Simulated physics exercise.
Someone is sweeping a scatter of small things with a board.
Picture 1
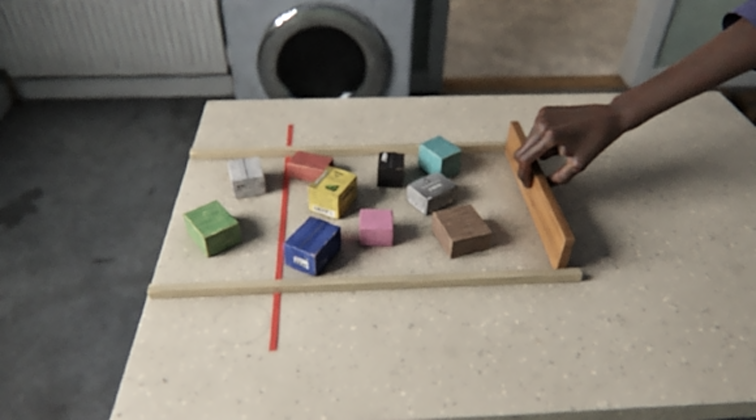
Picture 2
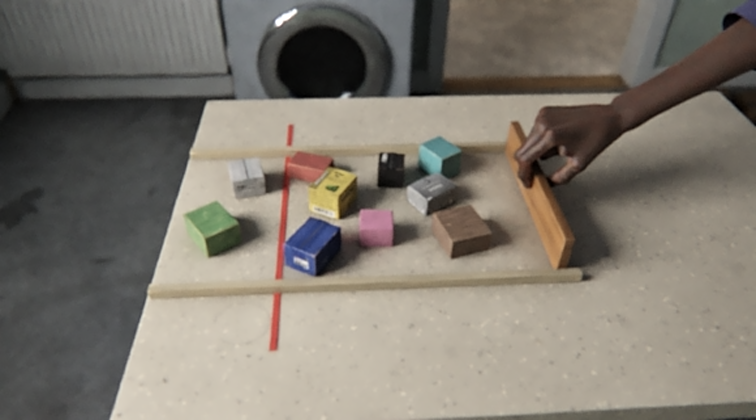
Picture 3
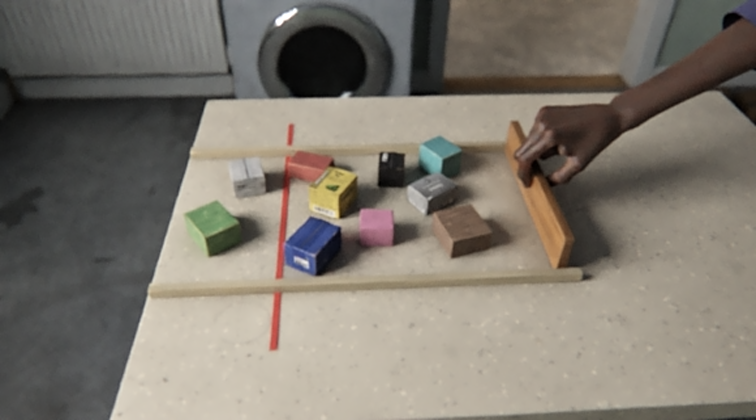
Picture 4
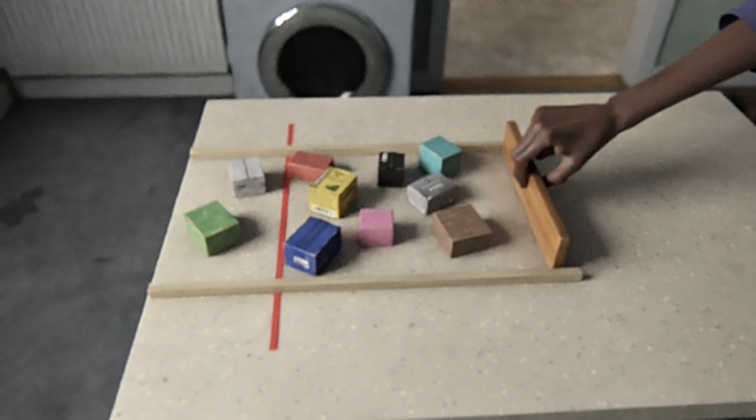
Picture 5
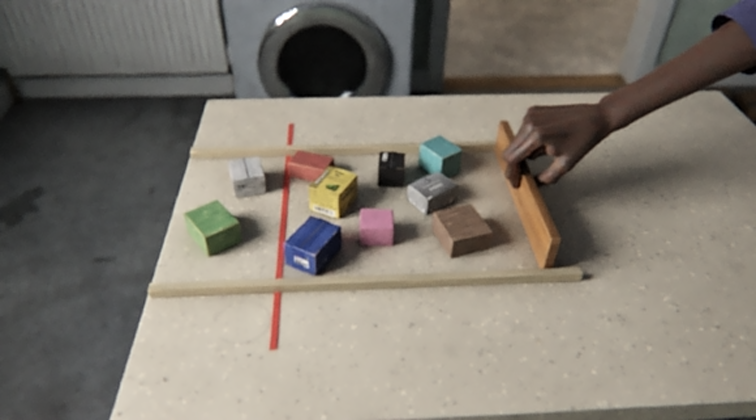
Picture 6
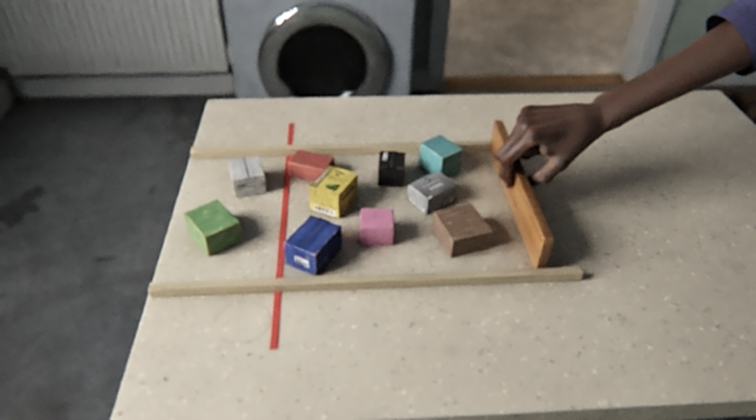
A hand holds a wooden board upright, then slides it slightly left toward scattered coloured blocks, which stay still on the table.
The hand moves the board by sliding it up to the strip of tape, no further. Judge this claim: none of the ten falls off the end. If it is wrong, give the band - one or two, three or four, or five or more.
Right.
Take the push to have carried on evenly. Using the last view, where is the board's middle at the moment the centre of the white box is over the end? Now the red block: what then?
The middle is at (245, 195) when it's the white box, and at (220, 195) when it's the red block.
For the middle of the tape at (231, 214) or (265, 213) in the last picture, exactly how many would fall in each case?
First try 2, second try 0.
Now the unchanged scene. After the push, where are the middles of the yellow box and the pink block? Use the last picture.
In the last picture the yellow box sits around (224, 203) and the pink block around (220, 232).
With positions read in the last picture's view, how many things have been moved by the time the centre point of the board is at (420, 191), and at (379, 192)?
I get 5 at the one place and 8 at the other.
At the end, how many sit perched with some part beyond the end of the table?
1 in all.
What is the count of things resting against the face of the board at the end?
It ends up touching 3.
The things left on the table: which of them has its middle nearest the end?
The green block.
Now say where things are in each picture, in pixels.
Green block (213, 228); white box (247, 177); red block (311, 167); board (535, 189); tape (283, 213), in the first picture.
White box (247, 178); grey box (432, 194), in the second picture.
Red block (311, 167); yellow box (334, 192), in the third picture.
Green block (213, 227); black box (391, 169), in the fourth picture.
White box (247, 177); pink block (377, 227), in the fifth picture.
Green block (213, 227); white box (248, 177); red block (312, 166); board (517, 188); tape (284, 212), in the sixth picture.
A little later, none off yet; green block at rest near (213, 227); white box at rest near (248, 177); red block at rest near (312, 166).
Next, none off yet; green block at rest near (213, 227); white box at rest near (248, 177); red block shifted a little near (300, 165).
Later still, none off yet; green block moving near (209, 226); white box shifted a little near (236, 179); red block shifted about its own width near (251, 163).
When it is over, the number that fall off is zero.
